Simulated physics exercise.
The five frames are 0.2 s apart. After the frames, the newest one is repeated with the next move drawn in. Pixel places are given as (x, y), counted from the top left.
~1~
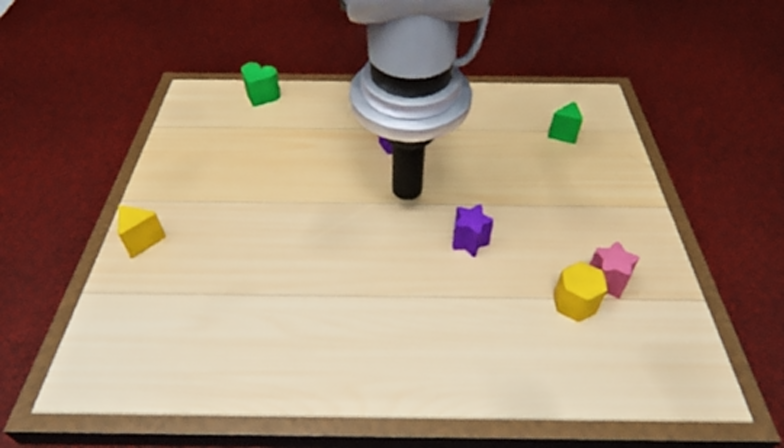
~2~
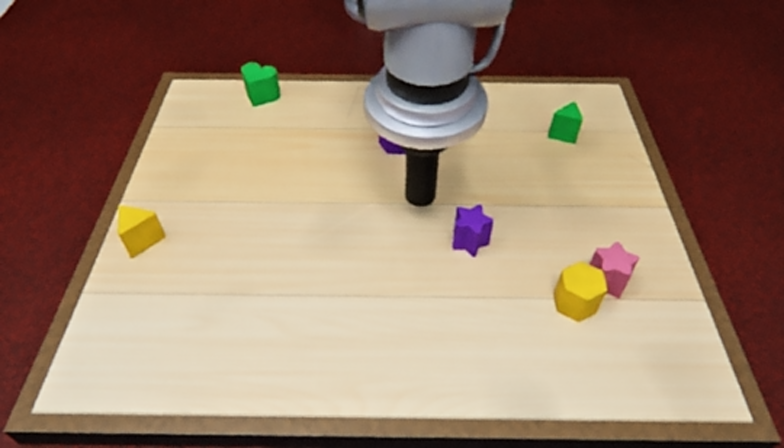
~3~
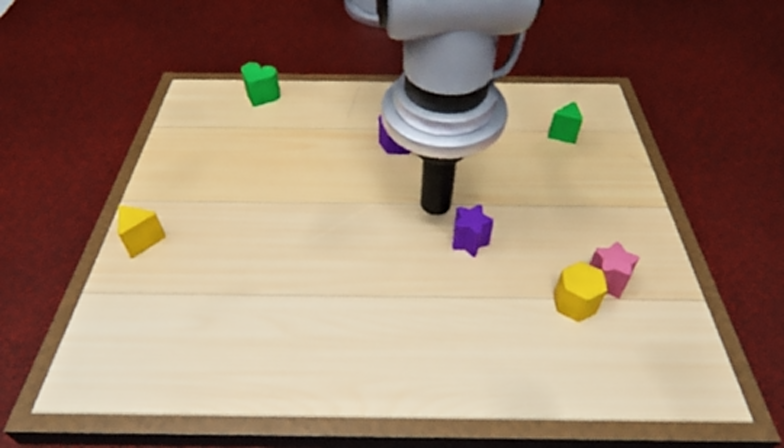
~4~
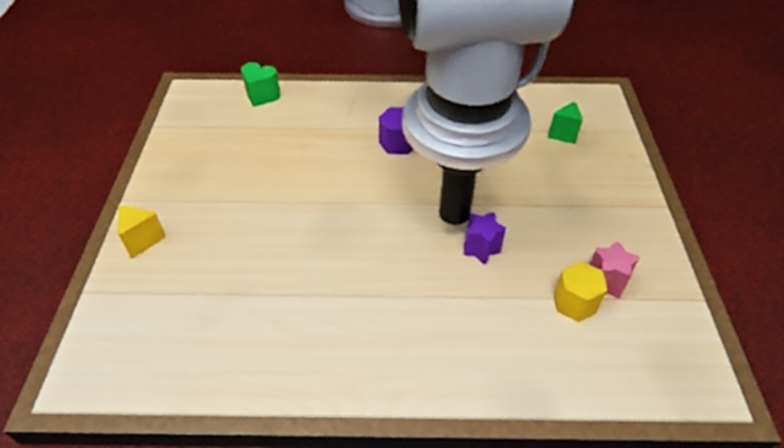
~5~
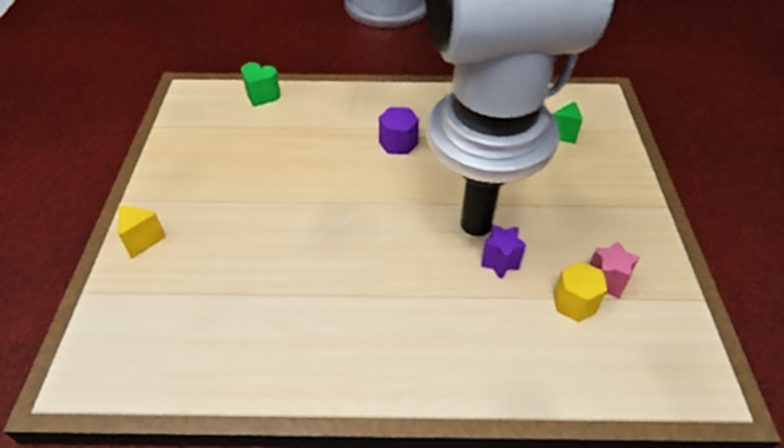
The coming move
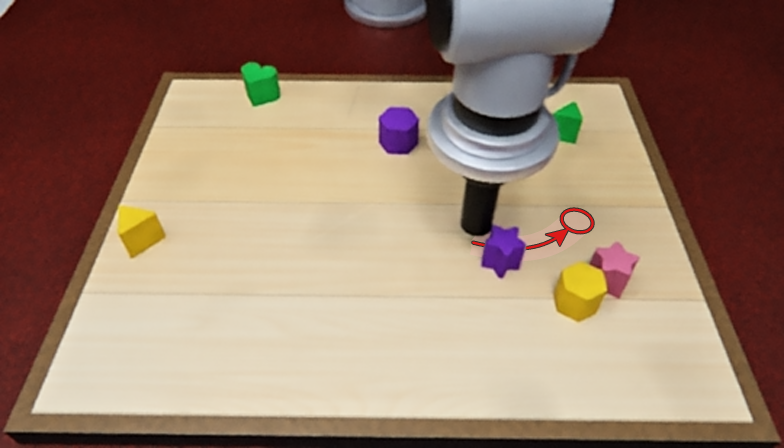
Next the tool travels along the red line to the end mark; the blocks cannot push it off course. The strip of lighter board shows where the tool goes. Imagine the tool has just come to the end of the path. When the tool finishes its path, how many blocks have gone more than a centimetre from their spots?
The answer will be one.
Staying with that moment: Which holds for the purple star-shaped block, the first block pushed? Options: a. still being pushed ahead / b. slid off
b.
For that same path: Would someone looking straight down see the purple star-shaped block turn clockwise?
Short answer: Yes.
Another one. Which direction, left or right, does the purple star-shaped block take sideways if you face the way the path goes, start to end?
Toward the right.
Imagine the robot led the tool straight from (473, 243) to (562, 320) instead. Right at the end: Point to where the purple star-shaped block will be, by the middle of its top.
Somewhere near (605, 317).
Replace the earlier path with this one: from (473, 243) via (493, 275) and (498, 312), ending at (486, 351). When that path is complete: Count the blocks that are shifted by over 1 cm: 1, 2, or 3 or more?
Moved: Just one.
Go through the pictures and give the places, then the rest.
Tool's lower end at (407, 190); purple star-shaped block at (473, 217); pink star-shaped block at (618, 258), in the first frame.
Tool at (420, 196); blocks still, in the second frame.
Tool at (436, 204); blocks still, in the third frame.
Tool at (454, 214); purple star-shaped block at (486, 225), in the fourth frame.
Tool at (476, 225); purple star-shaped block at (506, 238); pink star-shaped block at (618, 258), in the fifth frame.
Drawn move, from (473, 243) through (514, 249) and (552, 241) to (577, 221).
The first path, step by step. One third of the way, tool at (520, 231); purple star-shaped block at (527, 249), turned 60° clockwise.
Two thirds of the way, tool at (558, 223); purple star-shaped block at (530, 249), turned 70° clockwise.
At the end, tool at (584, 203); purple star-shaped block at (530, 249), turned 70° clockwise; pink star-shaped block still.
